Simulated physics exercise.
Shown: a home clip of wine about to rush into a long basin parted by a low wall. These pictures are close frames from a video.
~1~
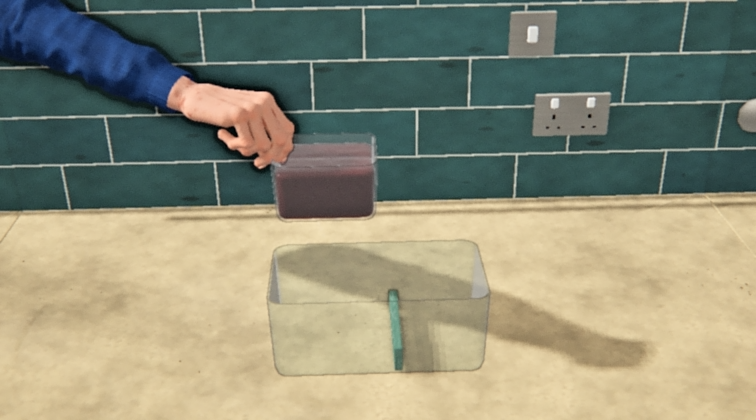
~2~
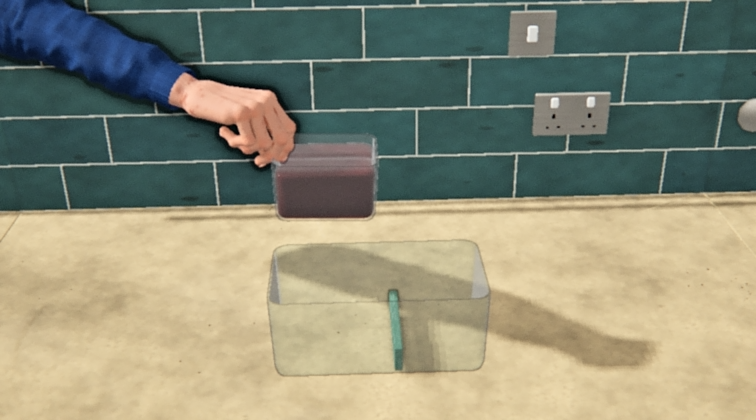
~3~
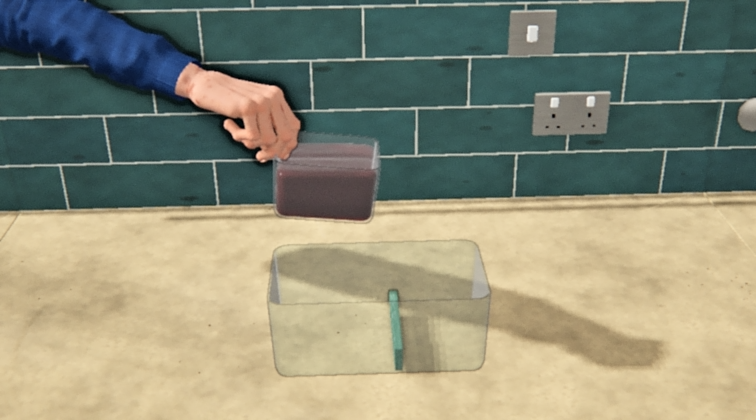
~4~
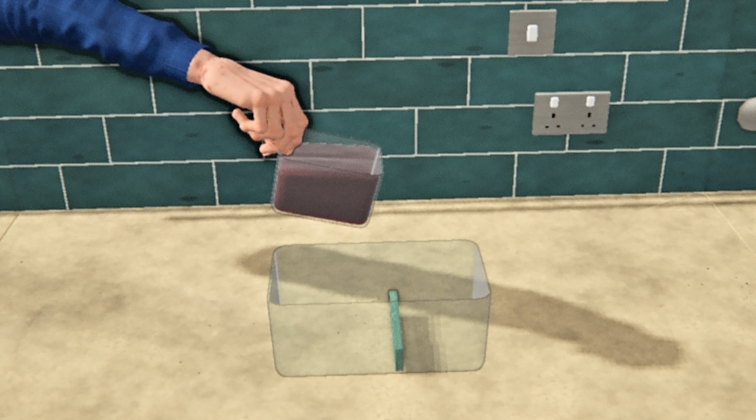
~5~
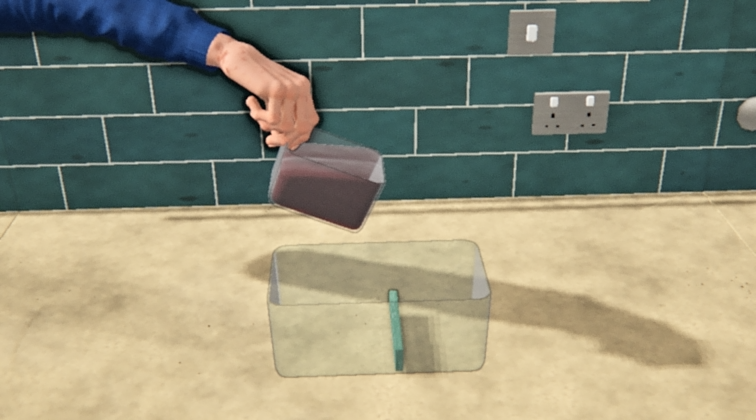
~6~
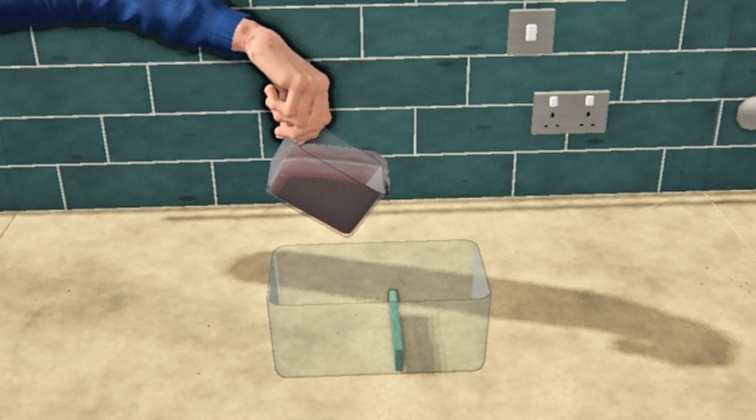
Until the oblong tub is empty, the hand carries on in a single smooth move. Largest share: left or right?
The most liquid is found in the right area.
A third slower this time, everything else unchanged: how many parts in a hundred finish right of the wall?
It comes to around 75 per cent.
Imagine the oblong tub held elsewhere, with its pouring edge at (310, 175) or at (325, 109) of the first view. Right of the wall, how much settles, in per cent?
In order: Close to 20 and 40 percent.
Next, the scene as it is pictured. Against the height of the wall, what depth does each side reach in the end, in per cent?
Near 20 in a hundred to the left, 90 to the right.
A moment on, the tilt is 94° and 31 per cent is still to pour, 0 is left of the wall and 23 right of it.
Next, the tilt is 97° and 9 per cent is still to pour, 5 is left of the wall and 72 right of it.
Then the tilt is 97° and 3 per cent is still to pour, 14 is left of the wall and 73 right of it.
Later the tilt is 97° and 1 per cent is still to pour, 23 is left of the wall and 71 right of it.
At rest 27 per cent lies left of the wall, 69 right of it and 4 outside.
